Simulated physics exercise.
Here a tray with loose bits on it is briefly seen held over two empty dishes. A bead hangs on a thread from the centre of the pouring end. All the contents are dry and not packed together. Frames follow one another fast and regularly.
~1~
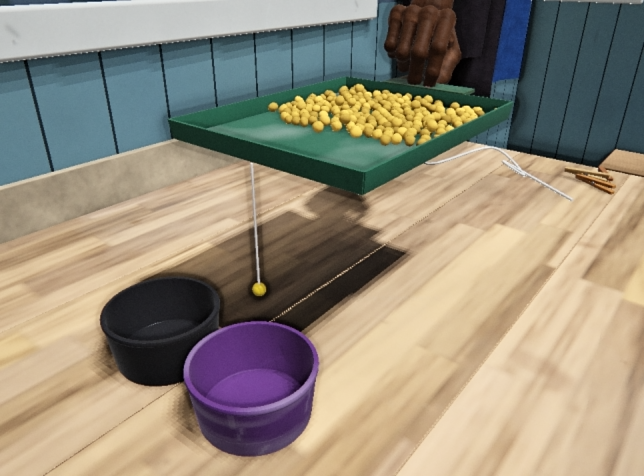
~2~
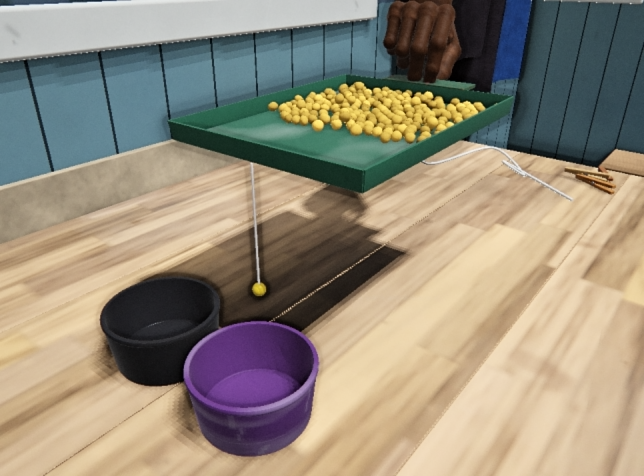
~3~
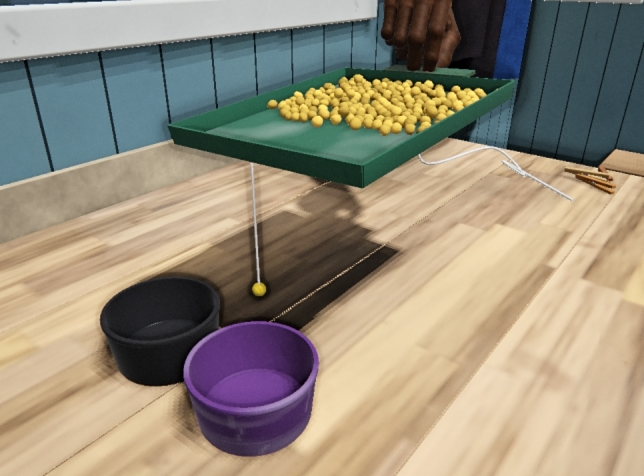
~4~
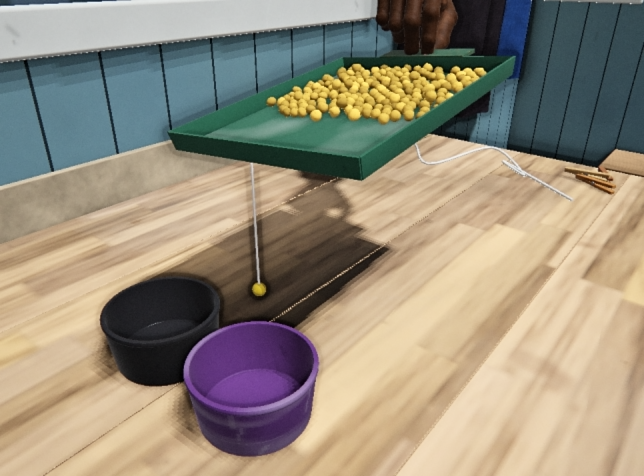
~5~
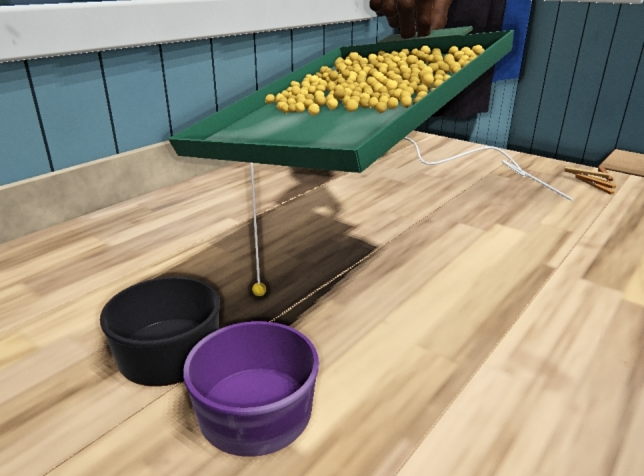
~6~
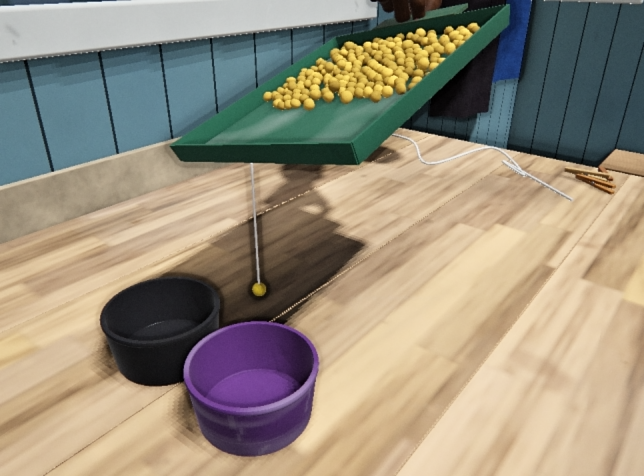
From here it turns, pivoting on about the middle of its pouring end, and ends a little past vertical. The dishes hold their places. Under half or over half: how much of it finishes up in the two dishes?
Under half.
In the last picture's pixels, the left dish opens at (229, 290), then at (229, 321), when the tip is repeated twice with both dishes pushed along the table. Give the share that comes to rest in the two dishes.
40 %, 10 %.
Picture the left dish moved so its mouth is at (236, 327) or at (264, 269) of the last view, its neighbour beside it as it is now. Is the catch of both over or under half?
For the two tries in order: Not as much as half, not as much as half.
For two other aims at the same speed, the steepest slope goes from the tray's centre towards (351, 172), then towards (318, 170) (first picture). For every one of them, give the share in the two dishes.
Somewhere close to 20 % the first time, 40 % the second.
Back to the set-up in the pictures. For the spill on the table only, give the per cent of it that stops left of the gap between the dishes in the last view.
That's roughly 50 per cent of the pieces.
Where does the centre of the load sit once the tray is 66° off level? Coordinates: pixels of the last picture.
Somewhere about (228, 125).
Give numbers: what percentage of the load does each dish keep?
Left dish: Roughly 20 per cent; right dish: Roughly 0 per cent.
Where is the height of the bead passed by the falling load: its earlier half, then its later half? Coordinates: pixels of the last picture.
The opening half passes (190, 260), the closing half (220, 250).
Soon after the last picture, tray tipped steeply; most on the tray; a stray few in the left dish; a stray few outside both; a small part in the air.
A little later, tray tipped past a quarter turn; about two thirds on the tray; a stray few in the right dish; a small part in the left dish; a small part outside both; a small part in the air.
Later still, tray tipped past a quarter turn; a stray few in the right dish; about a quarter in the left dish; most outside both.
At rest, tray tipped past a quarter turn; a stray few in the right dish; about a quarter in the left dish; most outside both.
